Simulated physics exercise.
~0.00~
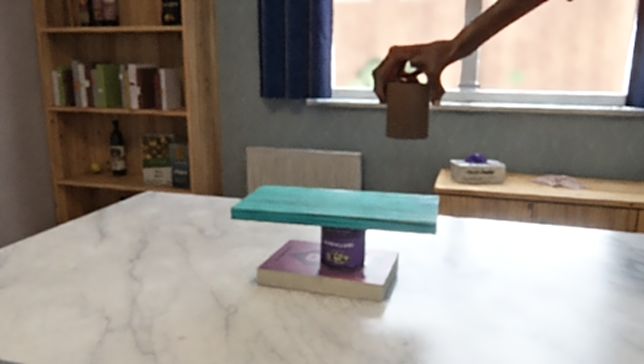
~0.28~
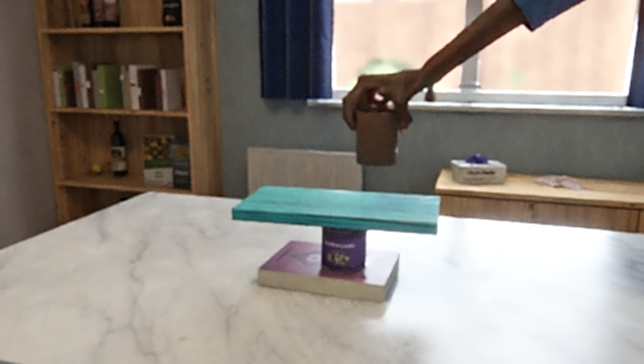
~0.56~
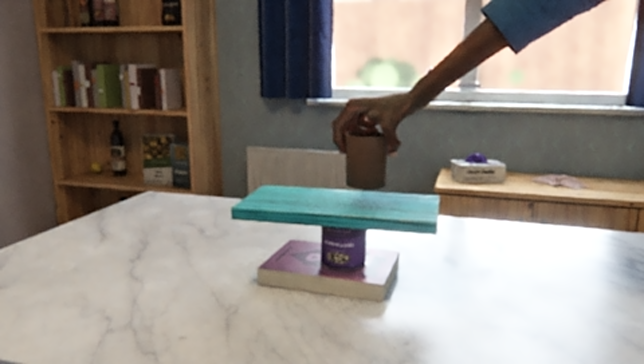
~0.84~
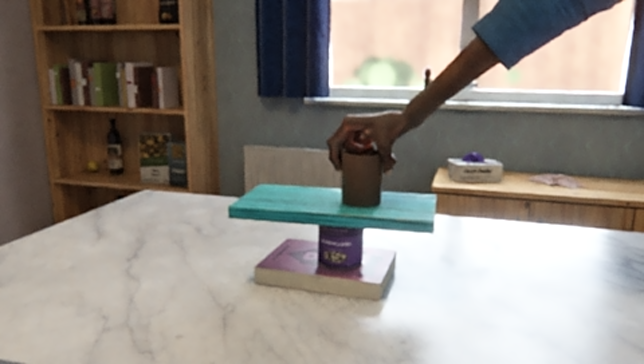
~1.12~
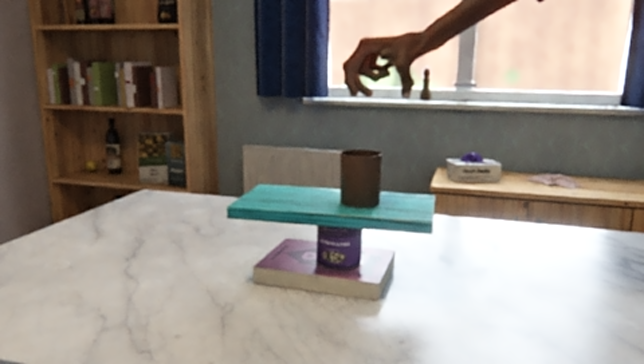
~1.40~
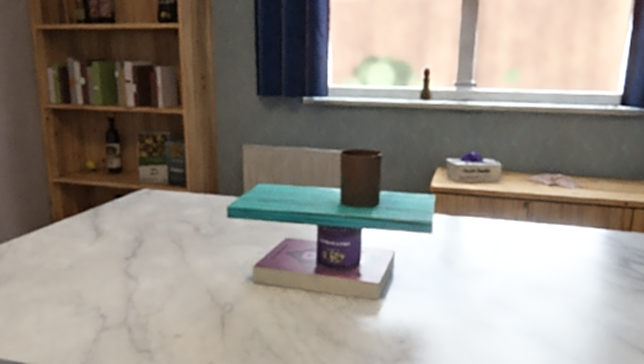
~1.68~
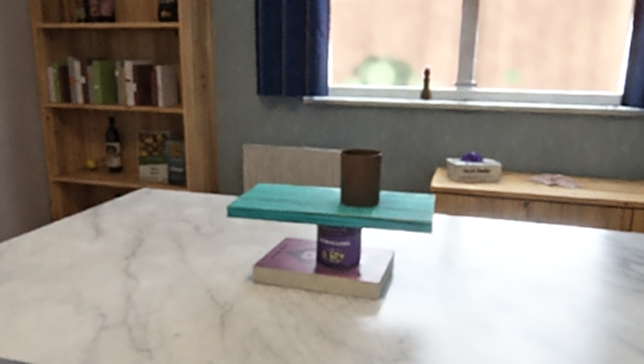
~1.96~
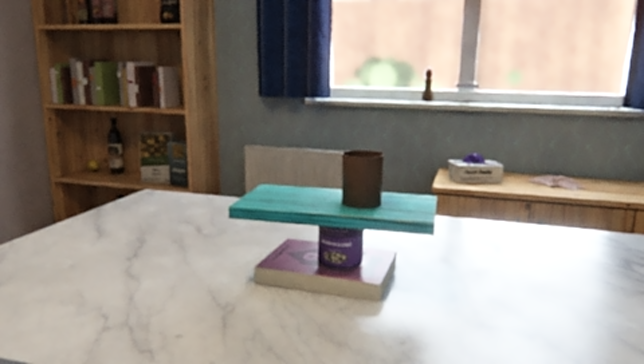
A brown cup hangs from a hand above a small stack on a marble-patterned table, where a turquoise board rests across a purple pot that stands on a pink book. The hand carries the cup left and down, keeping it upright, then lowers it onto the board, a little right of the middle. The fingers open, and the hand draws back up and away, leaving the view. The cup stays where it was set, and the board beneath it remains level. At the end, all four things are still stacked, with the cup standing upright on top.
